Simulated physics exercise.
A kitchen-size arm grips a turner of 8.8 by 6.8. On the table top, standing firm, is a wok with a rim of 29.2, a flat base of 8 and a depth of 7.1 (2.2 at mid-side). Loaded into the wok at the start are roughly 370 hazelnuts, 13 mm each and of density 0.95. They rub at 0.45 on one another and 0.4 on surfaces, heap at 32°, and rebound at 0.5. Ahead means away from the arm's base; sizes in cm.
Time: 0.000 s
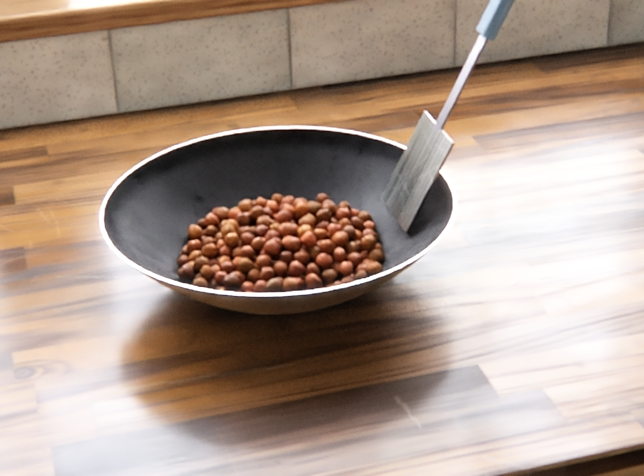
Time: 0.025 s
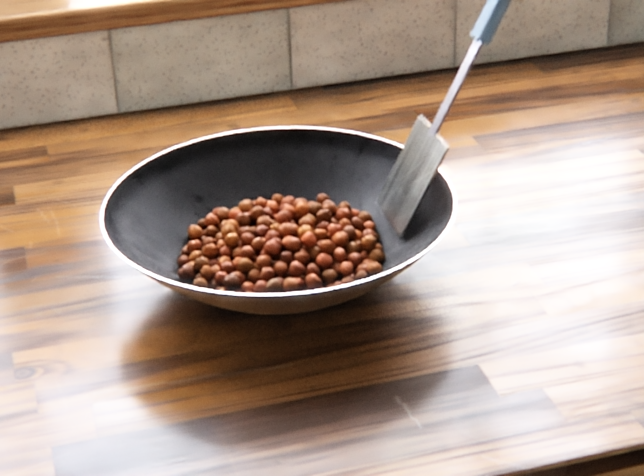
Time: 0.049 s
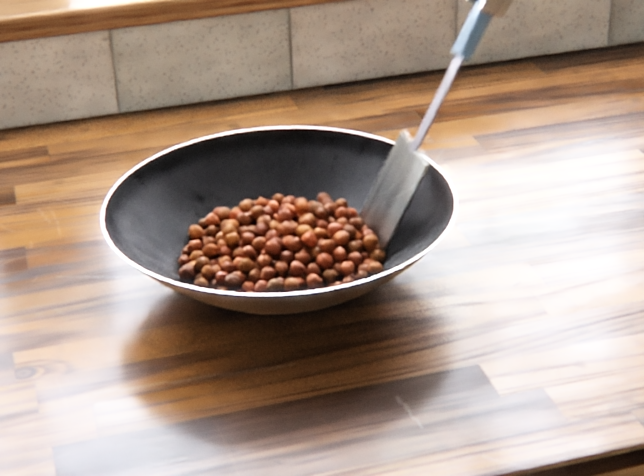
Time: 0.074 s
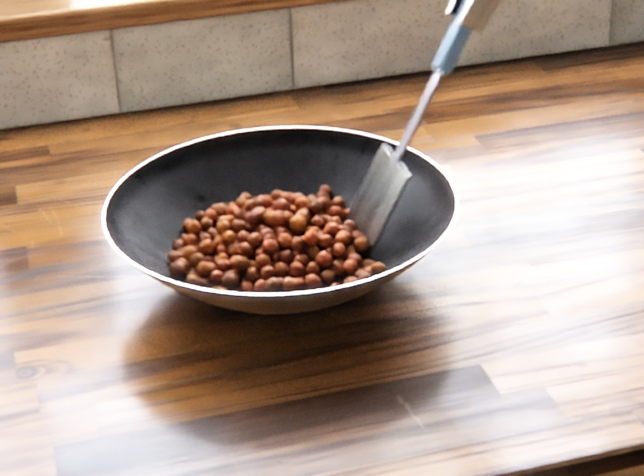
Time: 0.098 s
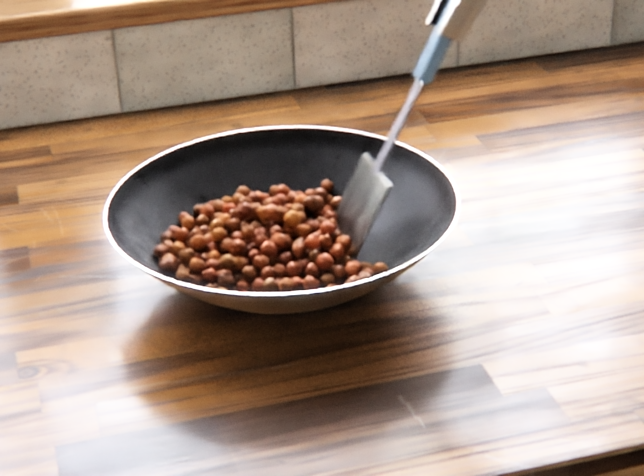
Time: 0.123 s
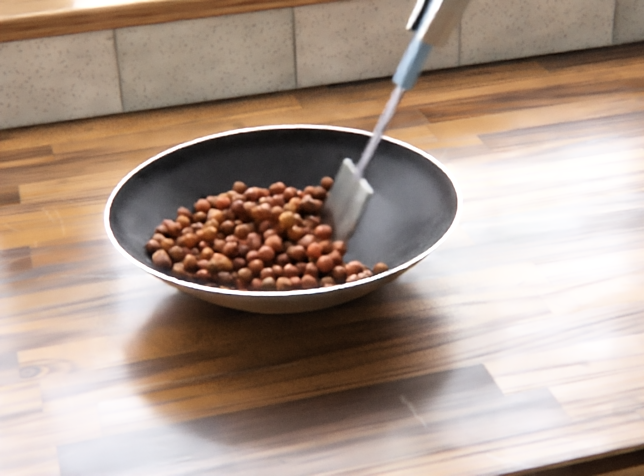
A robotic arm lowers a turner into a wok and pushes the hazelnuts left.
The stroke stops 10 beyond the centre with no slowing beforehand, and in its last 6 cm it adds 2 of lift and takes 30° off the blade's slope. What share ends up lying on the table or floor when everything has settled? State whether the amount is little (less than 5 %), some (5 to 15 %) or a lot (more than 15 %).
The amount is a lot, more than 15 %.
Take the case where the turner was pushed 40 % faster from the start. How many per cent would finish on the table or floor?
I'd say close to 35 per cent.
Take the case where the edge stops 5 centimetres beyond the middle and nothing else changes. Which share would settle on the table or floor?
About 0 %.
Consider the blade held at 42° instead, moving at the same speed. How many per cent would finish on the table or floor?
Then about 20 per cent.
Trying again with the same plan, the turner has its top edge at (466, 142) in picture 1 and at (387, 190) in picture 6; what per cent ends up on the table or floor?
Near 15 in a hundred.
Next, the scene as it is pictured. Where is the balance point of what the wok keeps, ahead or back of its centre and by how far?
It rests close to 3.5 centimetres ahead of centre.
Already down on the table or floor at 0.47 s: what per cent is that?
Roughly 20 percent.
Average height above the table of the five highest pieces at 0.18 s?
Roughly 6 cm above the table.
By 0.18 s, sloping 63°, highest piece 7 above the table; 369 in the wok.
By 0.24 s, sloping 52°, highest piece 8 above the table; 369 in the wok.
By 0.47 s, sloping 33°, highest piece 9 above the table; 273 in the wok, 70 on the table or floor, 26 on the blade or in flight.
By 1.52 s, sloping 33°, highest piece 8 above the table; 272 in the wok, 97 on the table or floor.
Final count, 272 in the wok, 97 on the table or floor. That is 26 % on the table or floor.
